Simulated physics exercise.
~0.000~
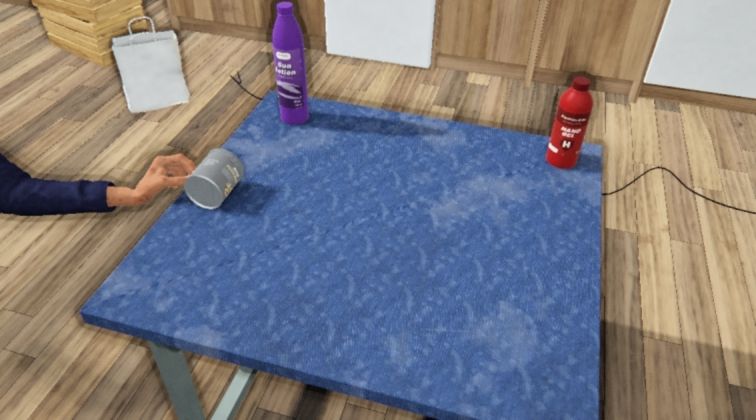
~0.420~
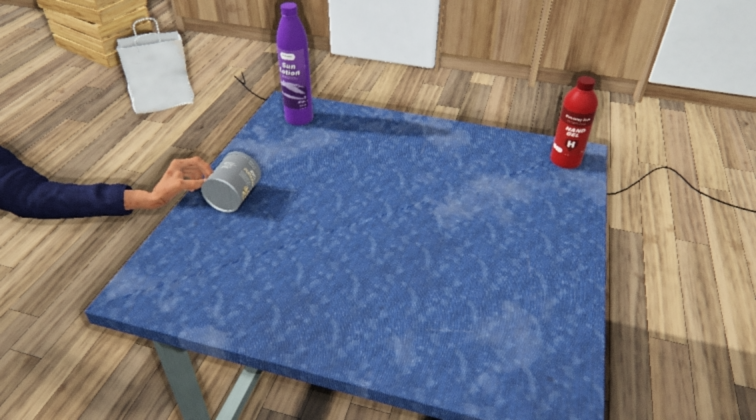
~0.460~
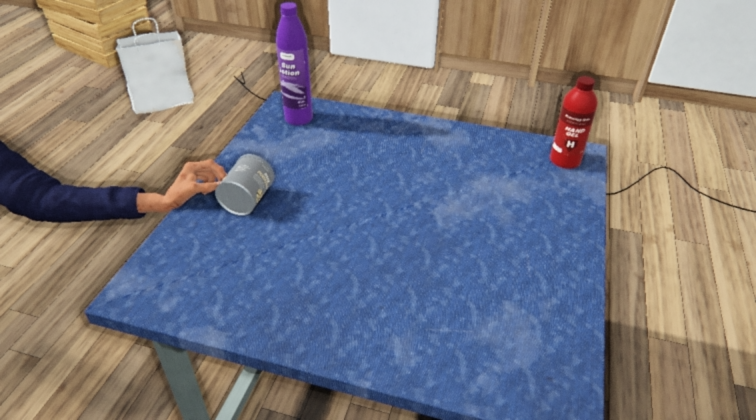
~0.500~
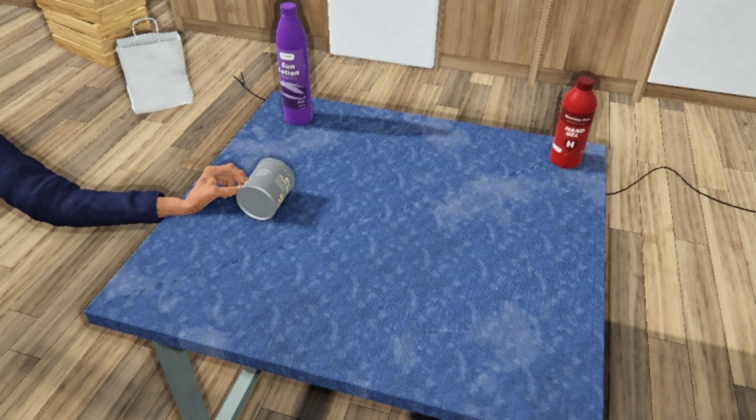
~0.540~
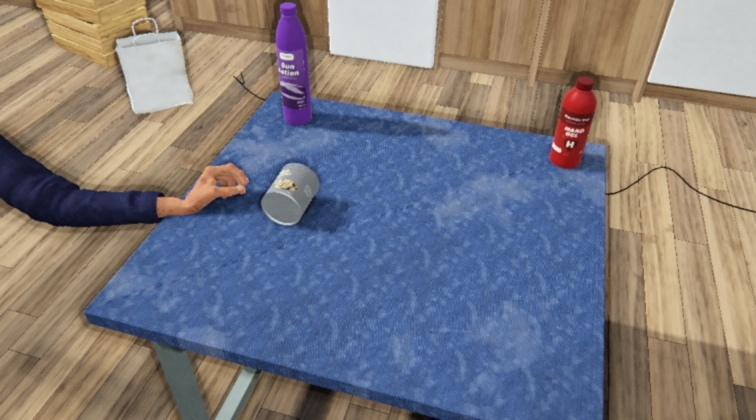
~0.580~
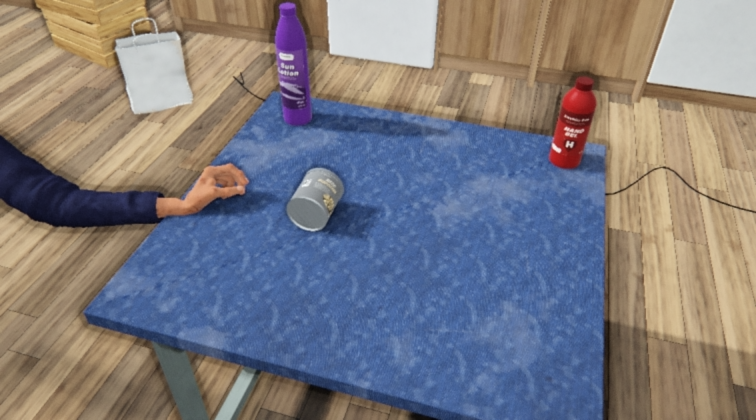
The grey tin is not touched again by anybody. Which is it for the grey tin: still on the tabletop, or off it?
The grey tin ends up off the tabletop.
Around 0.78 s, grey tin displaced well along near (445, 225).
Around 1.08 s, grey tin now off the table.
Around 1.48 s, things are still on the move.
Finally (1.6 s), off the table, grey tin.
